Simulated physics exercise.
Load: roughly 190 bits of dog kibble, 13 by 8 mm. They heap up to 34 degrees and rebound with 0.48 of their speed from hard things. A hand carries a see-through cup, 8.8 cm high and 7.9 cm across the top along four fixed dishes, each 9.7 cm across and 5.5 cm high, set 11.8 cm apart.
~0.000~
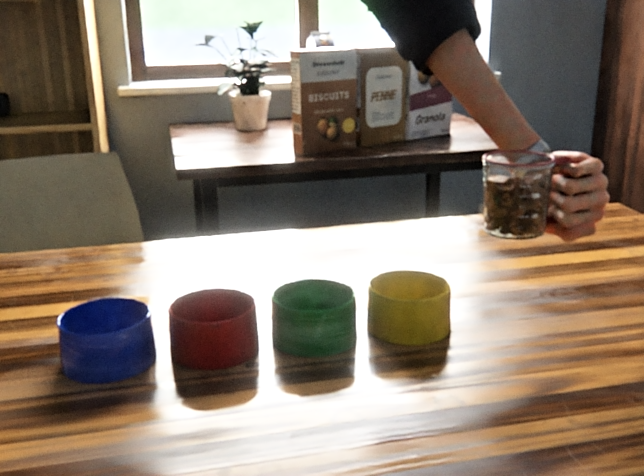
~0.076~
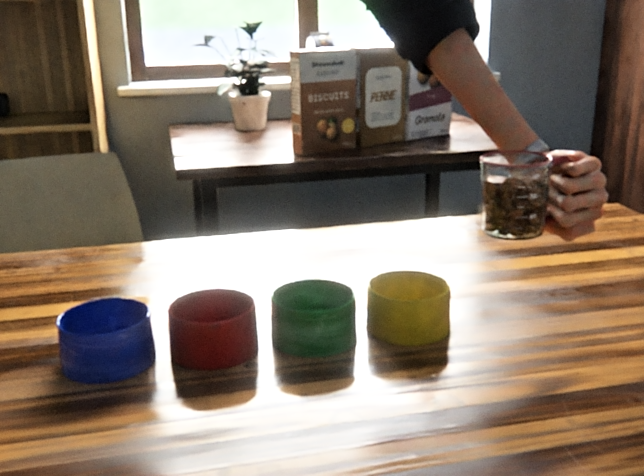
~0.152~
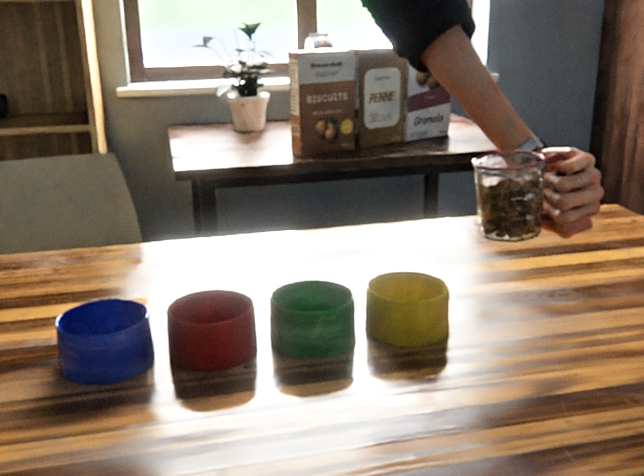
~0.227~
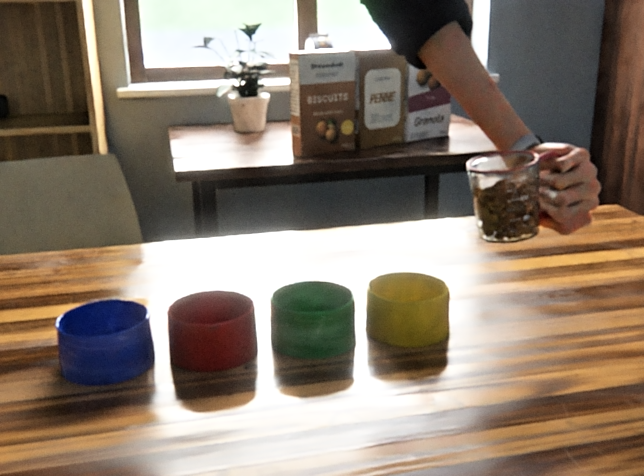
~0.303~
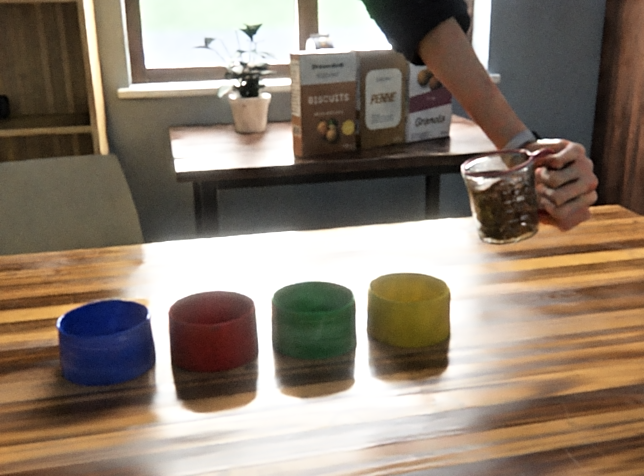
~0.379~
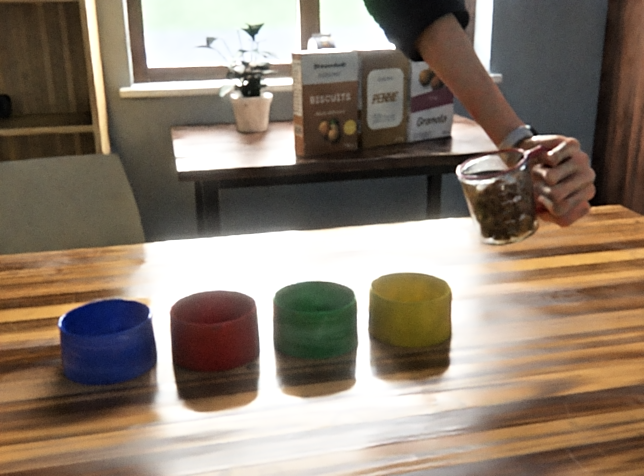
In the video, a hand holds a clear cup of small brown pieces above a wooden table with blue, red, green and yellow dishes, moving it slightly left while gradually tilting it toward the left.
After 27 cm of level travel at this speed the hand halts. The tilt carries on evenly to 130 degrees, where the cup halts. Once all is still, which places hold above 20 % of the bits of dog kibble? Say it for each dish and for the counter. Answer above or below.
Red: Below, blue: Below, green: Above, yellow: Below, counter: Above.
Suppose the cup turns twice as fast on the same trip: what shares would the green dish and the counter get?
Green 0; counter 0.
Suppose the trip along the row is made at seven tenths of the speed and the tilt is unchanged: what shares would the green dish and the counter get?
Green 0, counter 0.
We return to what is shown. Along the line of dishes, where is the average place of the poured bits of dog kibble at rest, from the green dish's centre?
Some 3 cm to the right.
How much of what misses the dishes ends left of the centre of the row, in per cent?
About 0 per cent.
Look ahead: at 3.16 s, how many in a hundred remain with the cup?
Roughly 0 per cent.
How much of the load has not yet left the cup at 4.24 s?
Some 0 per cent of the load.
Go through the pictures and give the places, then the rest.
Cup at (516, 195), tilt 0 degrees, lip at (487, 160), moved 0.0 cm; middle of the pieces at (519, 208); yellow dish at (409, 285); green dish at (314, 294); red dish at (212, 305); blue dish at (105, 316), in the first picture.
Cup at (514, 195), tilt 1 degrees, lip at (485, 162), moved 0.2 cm; middle of the pieces at (517, 208), in the second picture.
Cup at (509, 196), tilt 5 degrees, lip at (477, 165), moved 0.6 cm; middle of the pieces at (513, 209), in the third picture.
Cup at (506, 197), tilt 9 degrees, lip at (471, 169), moved 1.2 cm; middle of the pieces at (511, 209), in the fourth picture.
Cup at (503, 198), tilt 14 degrees, lip at (466, 173), moved 1.7 cm; middle of the pieces at (508, 210), in the fifth picture.
Cup at (500, 198), tilt 18 degrees, lip at (461, 176), moved 2.2 cm; middle of the pieces at (507, 209); yellow dish at (410, 287); green dish at (315, 296); red dish at (213, 307); blue dish at (106, 317). The cup turns about 55 degrees a second and travels 7 cm a second, in the sixth picture.
After 2.05 s, tilt 111 degrees; cup holds 80 %.
Then, at 3.16 s, tilt 130 degrees; cup holds 0 %, green 50 %.
Then, at 4.24 s, tilt 130 degrees; cup holds 0 %, green 50 %.
In the end, at 4.5 s, red 0 %, blue 0 %, green 50 %, yellow 0 %, counter 45 %.
